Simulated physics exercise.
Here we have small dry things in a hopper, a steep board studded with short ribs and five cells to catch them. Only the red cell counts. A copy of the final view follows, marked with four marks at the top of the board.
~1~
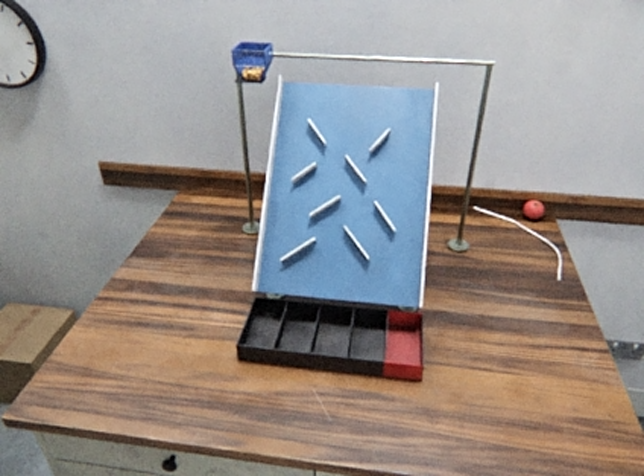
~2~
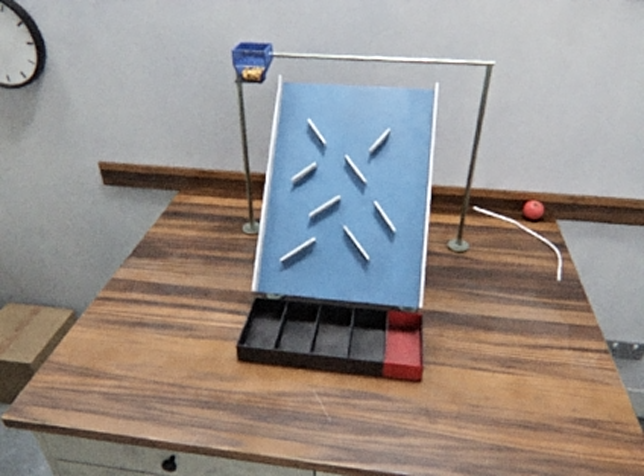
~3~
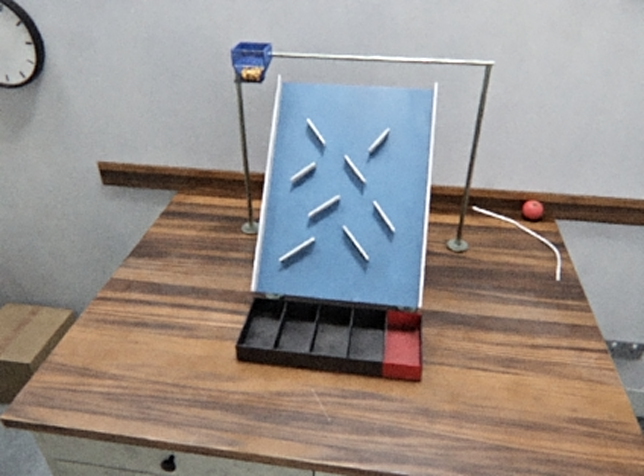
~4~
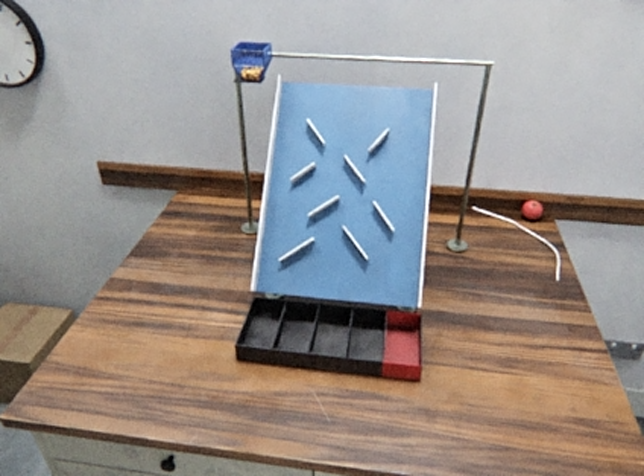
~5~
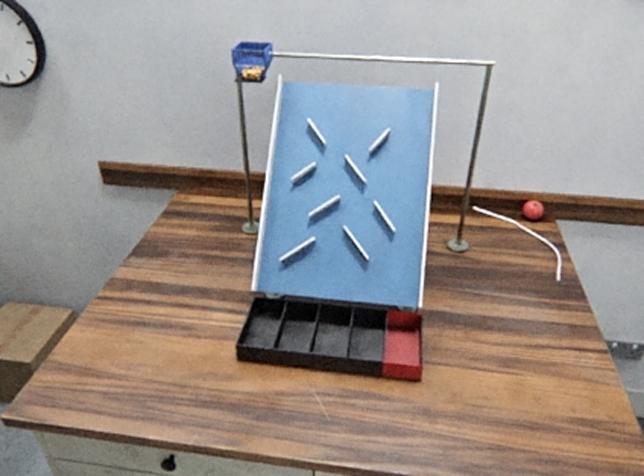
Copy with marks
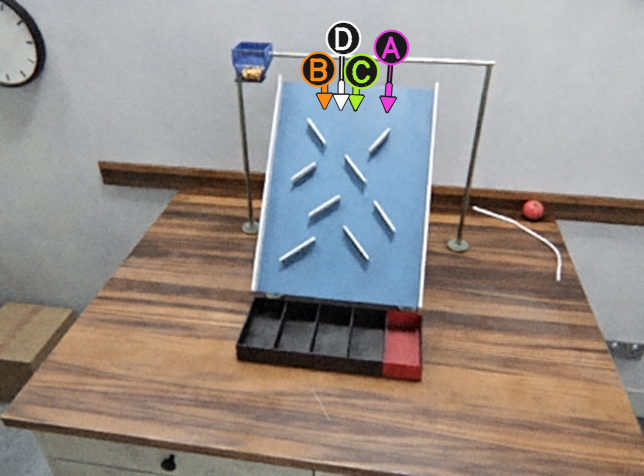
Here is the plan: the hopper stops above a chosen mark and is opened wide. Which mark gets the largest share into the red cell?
The answer is mark A.
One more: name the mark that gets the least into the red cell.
It is D.
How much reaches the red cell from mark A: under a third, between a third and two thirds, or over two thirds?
Mark A gives over two thirds.
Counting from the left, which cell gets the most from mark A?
The fifth from the left.
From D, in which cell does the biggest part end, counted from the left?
It is the first one.
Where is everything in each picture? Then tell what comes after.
Hopper at (254, 72), dried chickpeas, door shut, in the first picture.
Ribs (309, 119) to (325, 143), (370, 150) to (390, 129), (292, 180) to (316, 163), in the second picture.
Ribs (345, 155) to (365, 181), (308, 215) to (339, 196), (374, 201) to (394, 230), in the third picture.
Ribs (279, 260) to (313, 238), (343, 226) to (368, 259), in the fourth picture.
Red cell at (402, 370), number 5 of 5 from the left, in the fifth picture.
On the marked copy, mark A meets the board at (387, 106); mark B meets the board at (324, 103); mark C meets the board at (355, 104); mark D meets the board at (341, 104).
If A is chosen, most in the red cell, a small part in other cells, a small part outside the box.
If B is chosen, about a third in the red cell, about half in other cells.
If C is chosen, about half in the red cell, about half in other cells.
If D is chosen, about a quarter in the red cell, about two thirds in other cells.
